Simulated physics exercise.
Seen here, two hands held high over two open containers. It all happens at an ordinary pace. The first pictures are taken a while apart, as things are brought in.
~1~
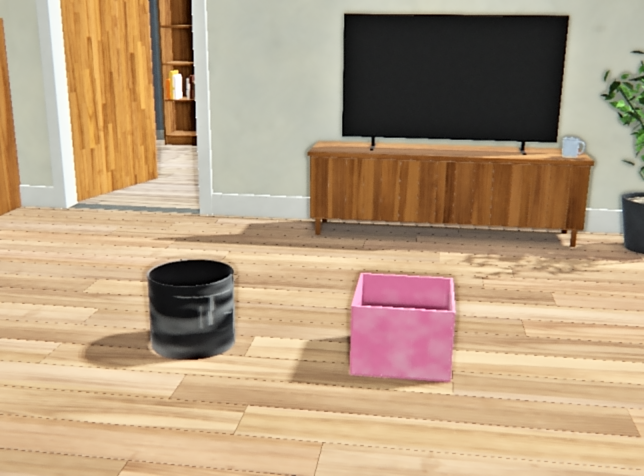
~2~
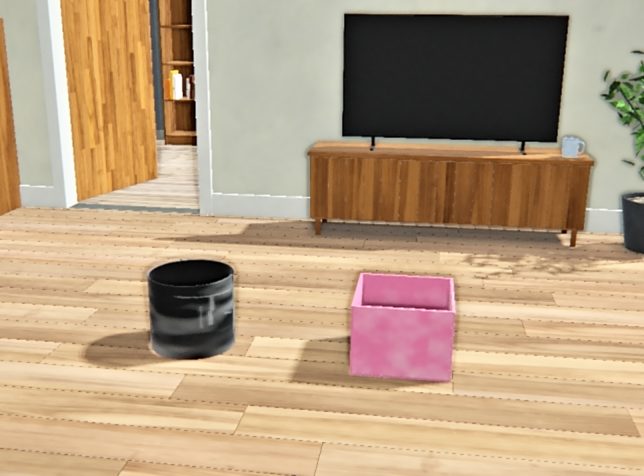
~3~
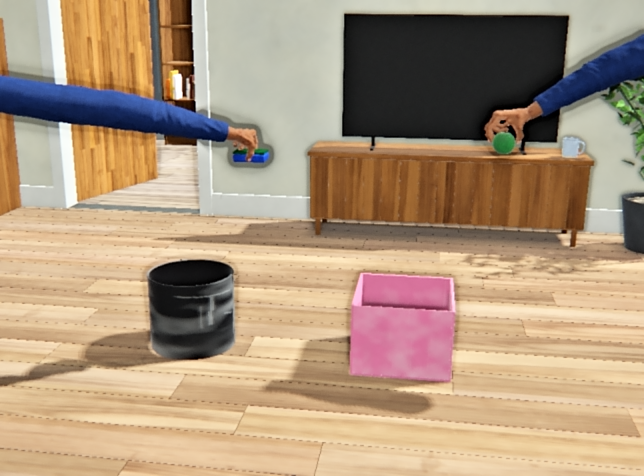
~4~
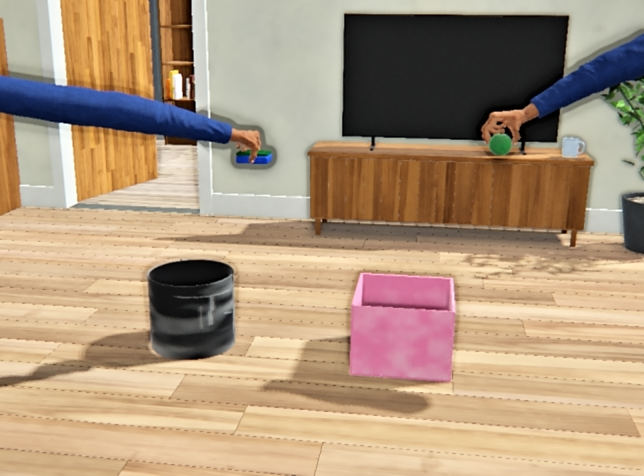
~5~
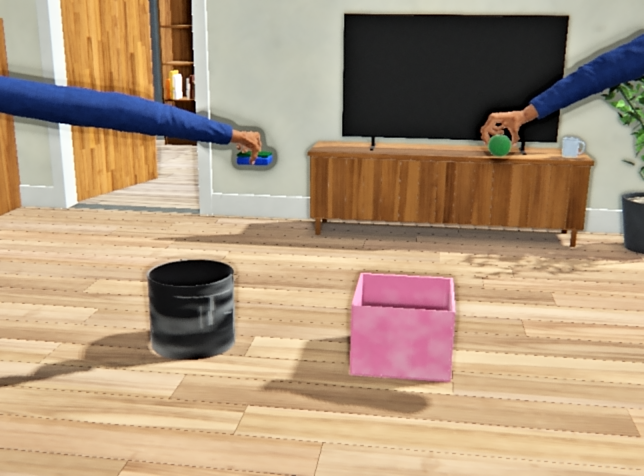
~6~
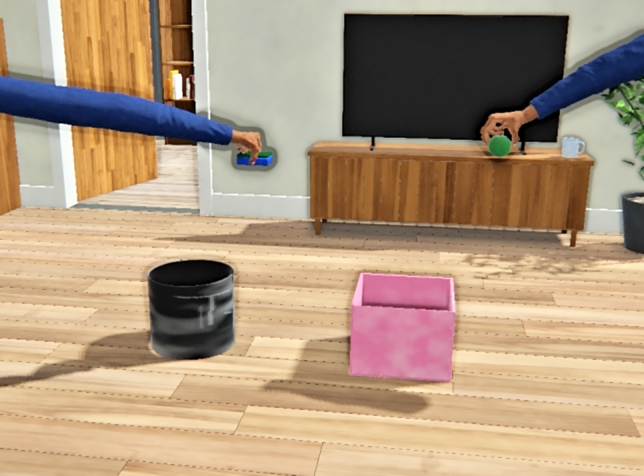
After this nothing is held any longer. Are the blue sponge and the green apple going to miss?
As it turns out, the blue sponge ends up outside, the green apple ends up outside.
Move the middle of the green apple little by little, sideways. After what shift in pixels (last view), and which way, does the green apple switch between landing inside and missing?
Some 40 pixels, left.
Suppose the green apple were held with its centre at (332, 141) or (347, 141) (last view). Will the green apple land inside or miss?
Try by try, it ends up outside; misses.
Then, 0.30 s after the last picture, blue sponge falling near (256, 250); green apple falling near (492, 244).
At rest, the blue sponge misses, near (258, 342); the green apple misses, near (484, 353).
